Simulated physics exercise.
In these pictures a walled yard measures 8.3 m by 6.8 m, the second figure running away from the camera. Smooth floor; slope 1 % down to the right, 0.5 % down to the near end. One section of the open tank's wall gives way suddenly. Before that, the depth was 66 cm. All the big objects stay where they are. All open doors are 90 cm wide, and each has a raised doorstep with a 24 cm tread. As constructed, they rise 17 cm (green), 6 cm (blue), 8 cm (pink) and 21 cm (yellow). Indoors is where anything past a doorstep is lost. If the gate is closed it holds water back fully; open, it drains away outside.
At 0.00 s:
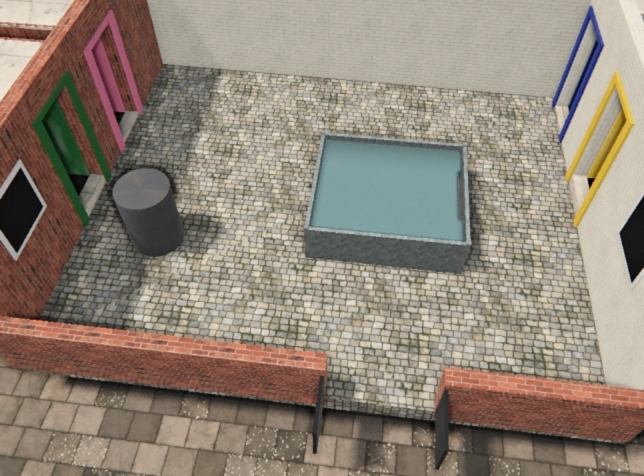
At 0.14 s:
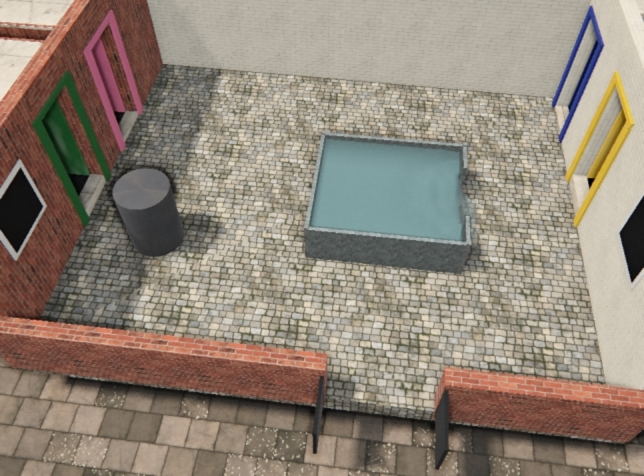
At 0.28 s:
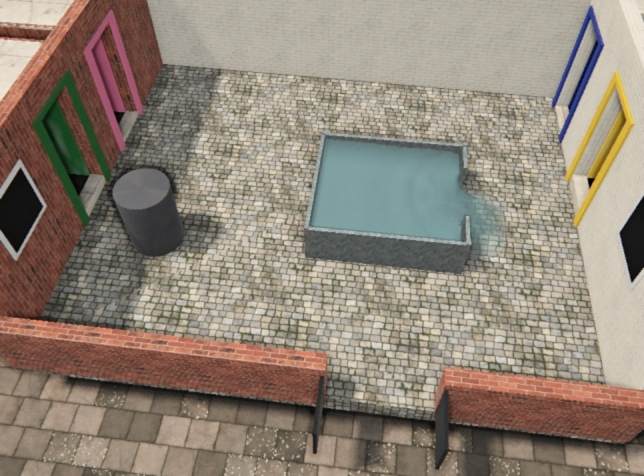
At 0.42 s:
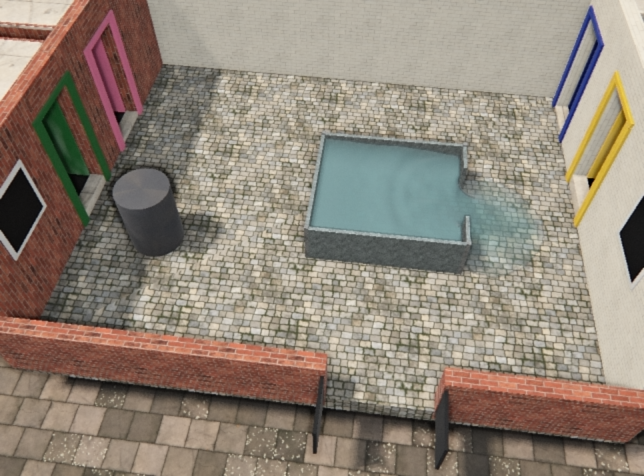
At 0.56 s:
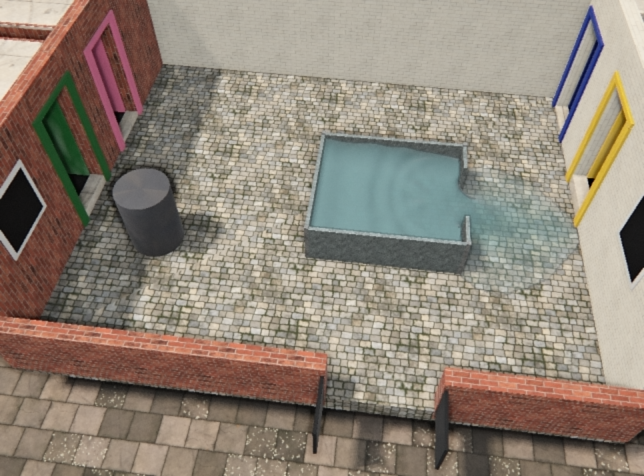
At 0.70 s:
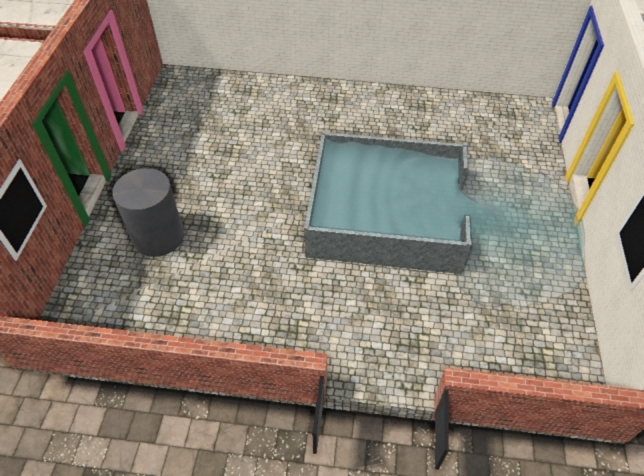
In a walled yard paved with pale cobbles, an open tank of still water stands near a dark cylinder, with coloured doorways at either side. A section of the tank's right wall gives way, and water pours through the gap, spreading rightward across the paving while ripples cross the tank.
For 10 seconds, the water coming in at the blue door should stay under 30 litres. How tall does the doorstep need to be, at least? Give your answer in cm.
Close to 12 cm is just enough.
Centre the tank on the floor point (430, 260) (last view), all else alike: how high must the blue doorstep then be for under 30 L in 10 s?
Close to 10.5 cm would do it.
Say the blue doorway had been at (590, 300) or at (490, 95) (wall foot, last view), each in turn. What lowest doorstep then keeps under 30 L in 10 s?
18 and 11.0 cm.
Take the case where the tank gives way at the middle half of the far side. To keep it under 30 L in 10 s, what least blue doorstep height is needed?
Minimum height: Approx. 22 cm.
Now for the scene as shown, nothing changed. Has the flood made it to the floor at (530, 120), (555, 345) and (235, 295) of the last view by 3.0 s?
One by one: Drenched, drenched, clear.
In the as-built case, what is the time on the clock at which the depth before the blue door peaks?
Around 4.0 seconds.
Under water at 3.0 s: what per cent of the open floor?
25 %.
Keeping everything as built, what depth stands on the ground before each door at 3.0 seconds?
At the green door the depth is 0 cm, at blue 9 cm, at pink 0 cm and at yellow 27 cm.
After 1.4 s water covers 15 % of the floor, deepest (38 cm) near (568, 238); it has not reached the blue door.
After 3.0 s water covers 25 % of the floor, deepest (34 cm) near (607, 391); 9 cm at the blue door, 3 litres in over its 6 cm doorstep.
After 10.0 s water covers 100 % of the floor, deepest (14 cm) near (612, 416); 9 cm at the blue door, 106 litres in over its 6 cm doorstep.
At the blue door as built, the water arrived by 1.6 s and peaked near 12 cm at 4.0 s.
With a doorstep of 10 cm, 47 litres would have come in within the 10 s; with 13.5 cm, 19 litres. So under 30 litres takes about 12 cm.
